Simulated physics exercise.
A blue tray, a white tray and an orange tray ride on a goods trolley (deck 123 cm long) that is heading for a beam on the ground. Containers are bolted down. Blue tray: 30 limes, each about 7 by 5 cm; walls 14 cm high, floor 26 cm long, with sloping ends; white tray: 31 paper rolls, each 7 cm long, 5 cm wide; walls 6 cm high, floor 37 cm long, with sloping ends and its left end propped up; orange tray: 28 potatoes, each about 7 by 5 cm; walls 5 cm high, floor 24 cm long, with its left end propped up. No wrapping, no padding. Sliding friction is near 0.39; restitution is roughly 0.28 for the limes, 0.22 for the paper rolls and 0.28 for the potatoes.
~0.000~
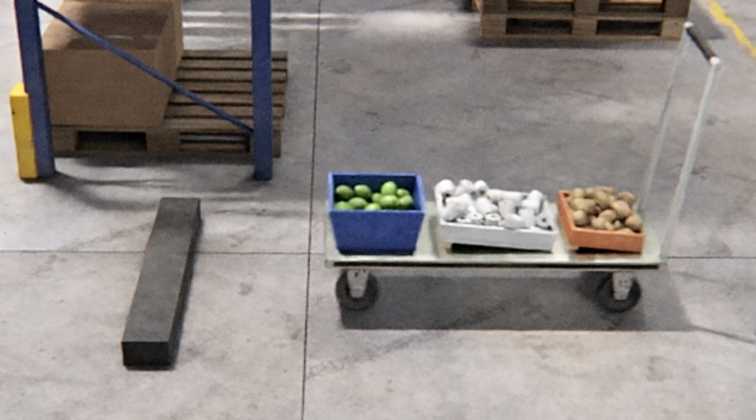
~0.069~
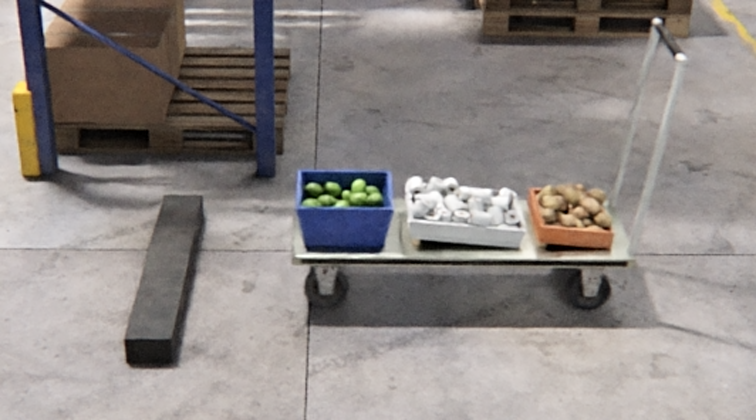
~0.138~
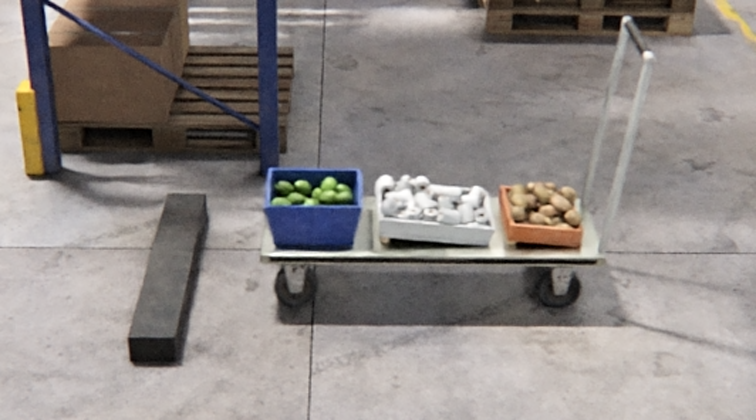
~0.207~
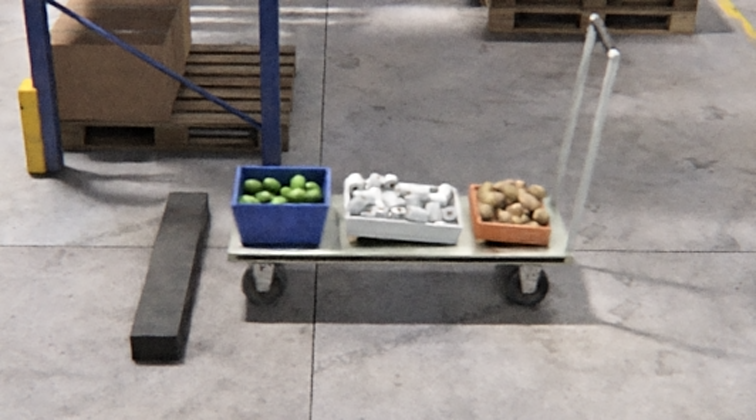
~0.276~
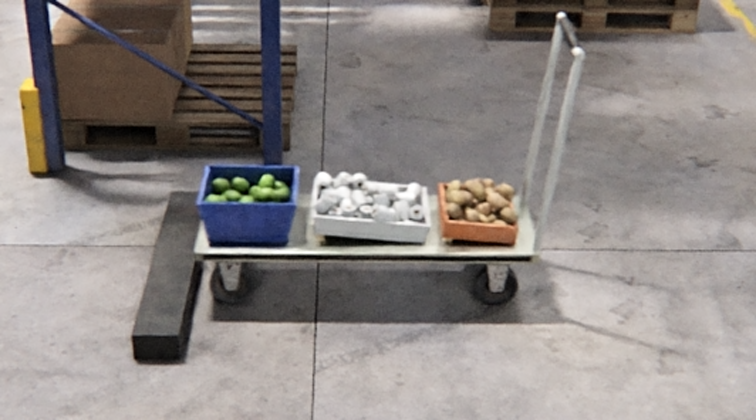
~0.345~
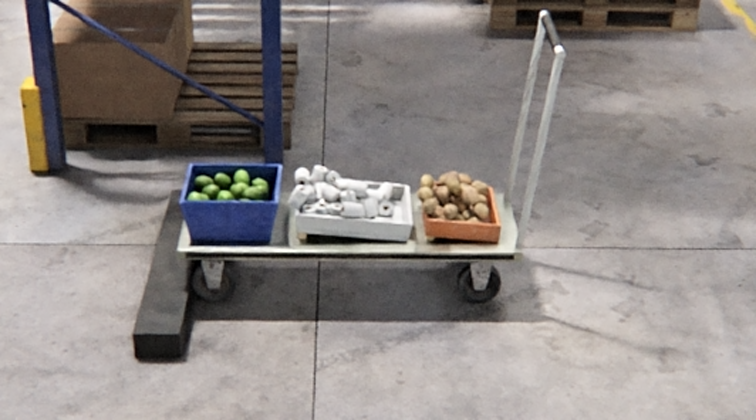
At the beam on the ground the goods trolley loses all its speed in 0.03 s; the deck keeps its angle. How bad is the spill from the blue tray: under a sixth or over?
The blue tray loses fewer than one in six of its limes.
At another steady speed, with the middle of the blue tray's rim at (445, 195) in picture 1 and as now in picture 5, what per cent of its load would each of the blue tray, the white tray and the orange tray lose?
In that case blue tray 0, white tray 30, orange tray 50 per cent.
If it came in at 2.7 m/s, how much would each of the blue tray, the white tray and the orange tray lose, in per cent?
Then blue tray 0, white tray 30, orange tray 40 per cent.
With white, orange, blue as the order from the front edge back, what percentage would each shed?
Then blue tray 0, white tray 20, orange tray 30 per cent.
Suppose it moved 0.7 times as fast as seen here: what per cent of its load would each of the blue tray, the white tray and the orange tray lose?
Then blue tray 0, white tray 10, orange tray 10 per cent.
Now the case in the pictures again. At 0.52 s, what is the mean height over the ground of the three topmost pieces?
Roughly 40 cm.
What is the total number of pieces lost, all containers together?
Some 16 pieces.
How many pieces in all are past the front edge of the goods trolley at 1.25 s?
About 0.
After 0.40 s, the blue tray has all 30, the white tray is down by 2 of 31 and the orange tray is down by 3 of 28.
After 0.52 s, the blue tray has all 30, the white tray is down by 6 of 31 and the orange tray is down by 7 of 28.
After 0.75 s, the blue tray has all 30, the white tray is down by 6 of 31 and the orange tray is down by 9 of 28.
Outcome (at 1.25 s), the blue tray has all 30, the white tray is down by 6 of 31 and the orange tray is down by 10 of 28. Asked share, 0 of 30, 0 per cent.
